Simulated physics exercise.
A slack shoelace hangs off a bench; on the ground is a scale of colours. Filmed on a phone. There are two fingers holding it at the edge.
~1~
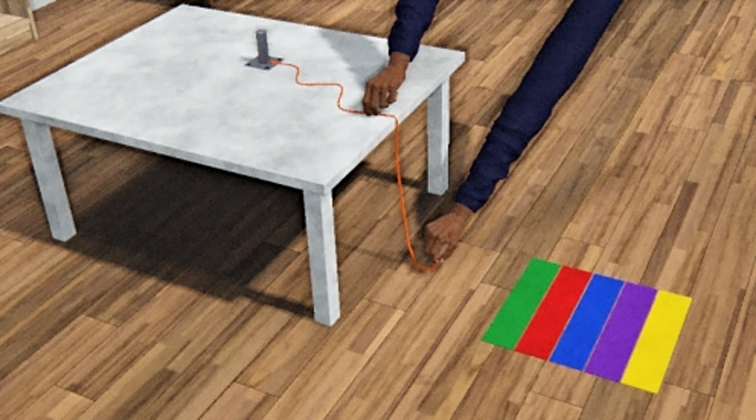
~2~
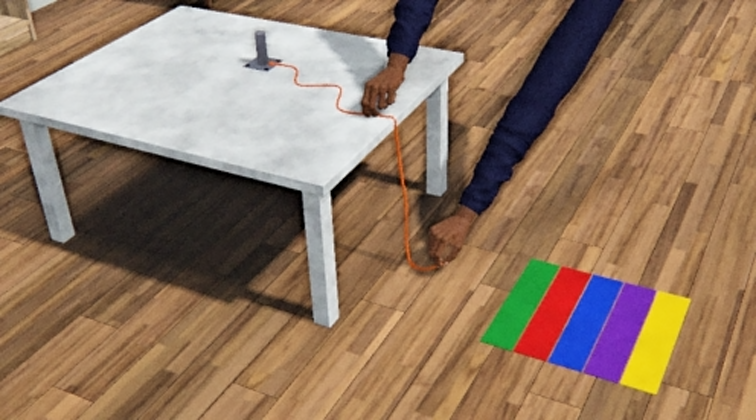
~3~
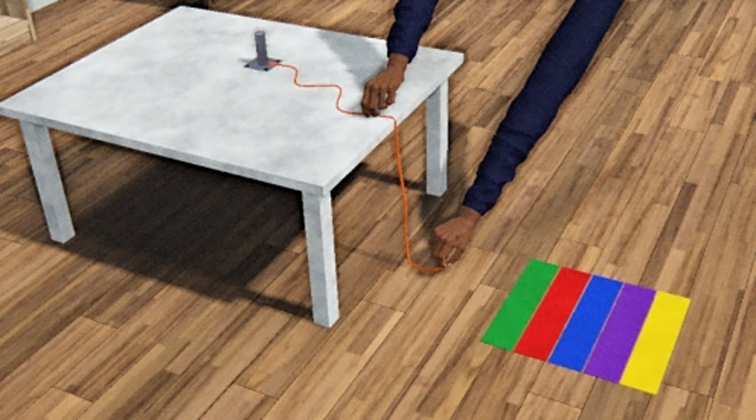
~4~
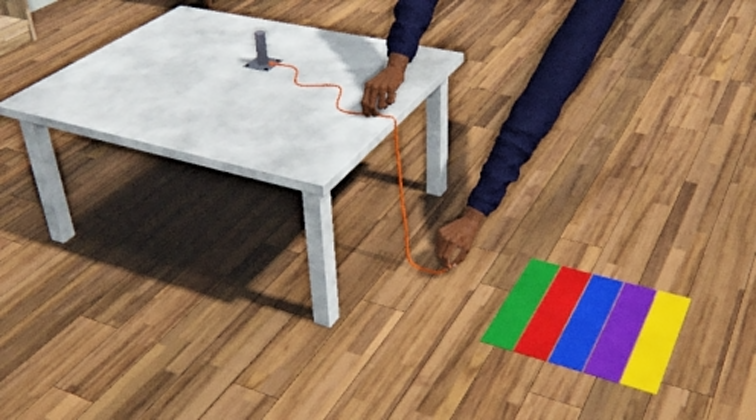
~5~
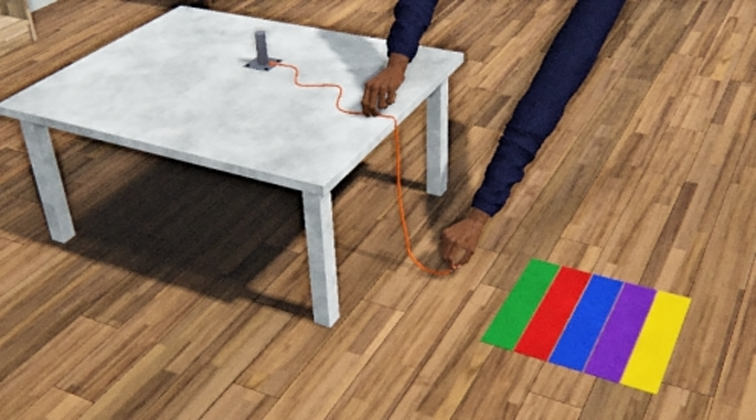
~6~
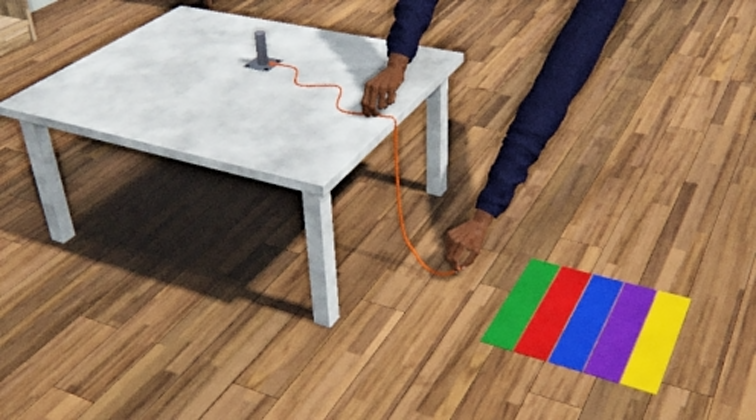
On a wood-plank floor, a thin orange cord runs from a small post across a pale table and over its edge, where one hand pins it. Another hand, low by the floor, holds the hanging end and shifts it slightly right, nearer a strip of green, red, blue, purple and yellow bands.
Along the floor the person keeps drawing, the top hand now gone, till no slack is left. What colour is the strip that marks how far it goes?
That strip is blue.
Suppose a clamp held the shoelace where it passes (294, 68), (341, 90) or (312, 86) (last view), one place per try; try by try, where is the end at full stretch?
Those spots come out as (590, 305), (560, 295) and (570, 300).
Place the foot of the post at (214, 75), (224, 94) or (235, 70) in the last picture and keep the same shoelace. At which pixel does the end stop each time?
Roughly (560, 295), (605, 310) and (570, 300).
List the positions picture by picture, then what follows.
End (438, 261); green (507, 329); red (540, 338); blue (574, 348); purple (609, 359); yellow (646, 370), in the first picture.
End (442, 264); shoelace through (295, 68) (326, 85) (340, 110) (396, 131) (405, 193) (408, 252), in the second picture.
End (446, 265), in the third picture.
End (450, 266); shoelace through (295, 68) (325, 85) (340, 110) (395, 131) (401, 192) (408, 253), in the fourth picture.
End (455, 267), in the fifth picture.
End (460, 269); shoelace through (295, 68) (326, 86) (340, 110) (395, 131) (398, 191) (414, 252), in the sixth picture.
Early on, end near (519, 285); over green.
Midway, end near (564, 297); over red.
At the end of the slack, end near (592, 304); over blue. Over blue.
